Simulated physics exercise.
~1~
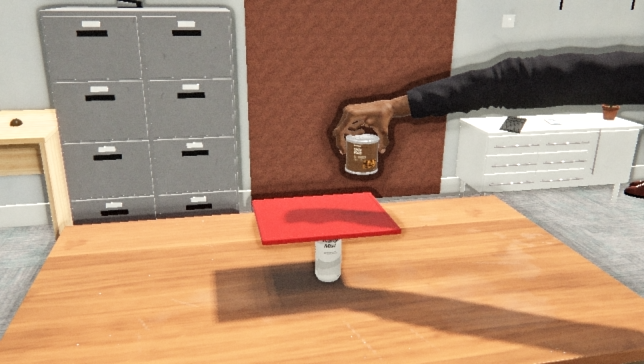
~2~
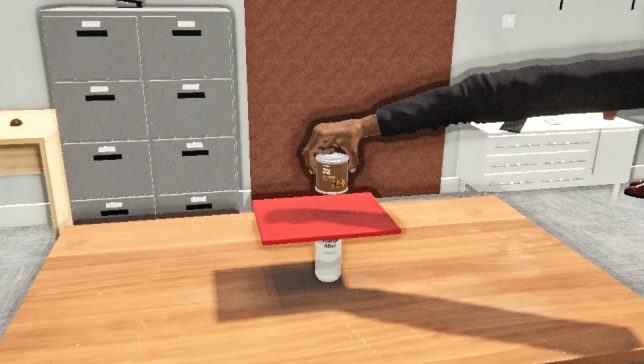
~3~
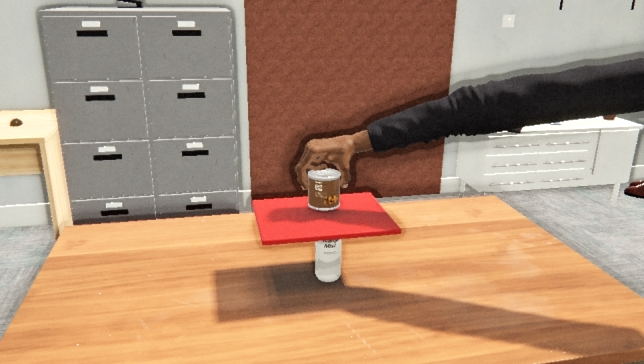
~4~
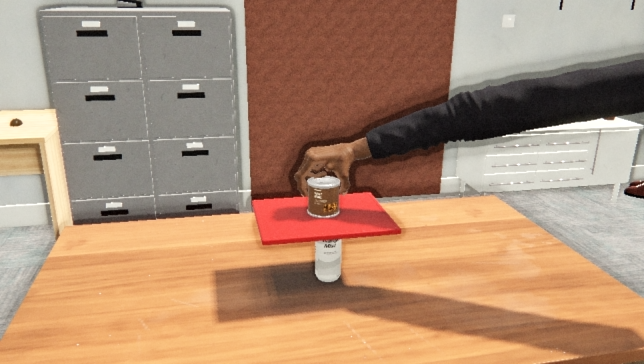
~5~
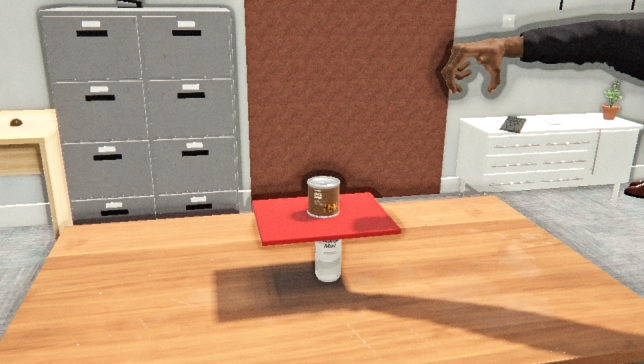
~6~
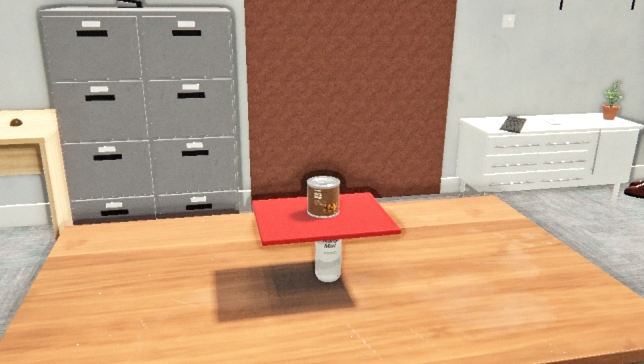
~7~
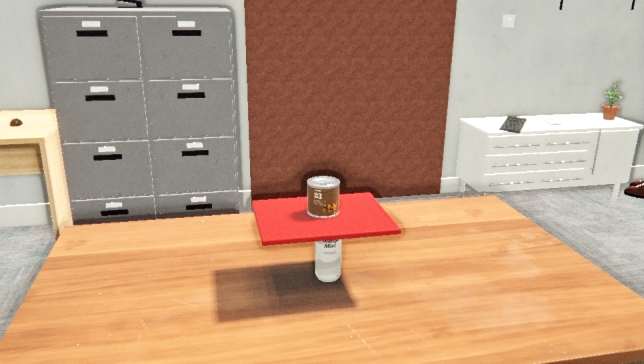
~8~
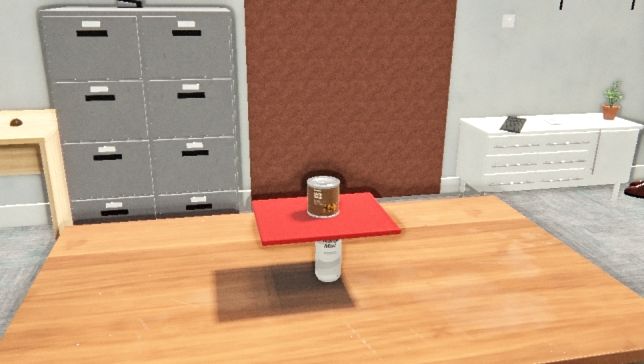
A hand lowered a brown tin leftward onto a red lid balanced on a white can on a wooden table, then let go and drew back to the right. The lid stayed level, and the whole stack remained standing, completely still.
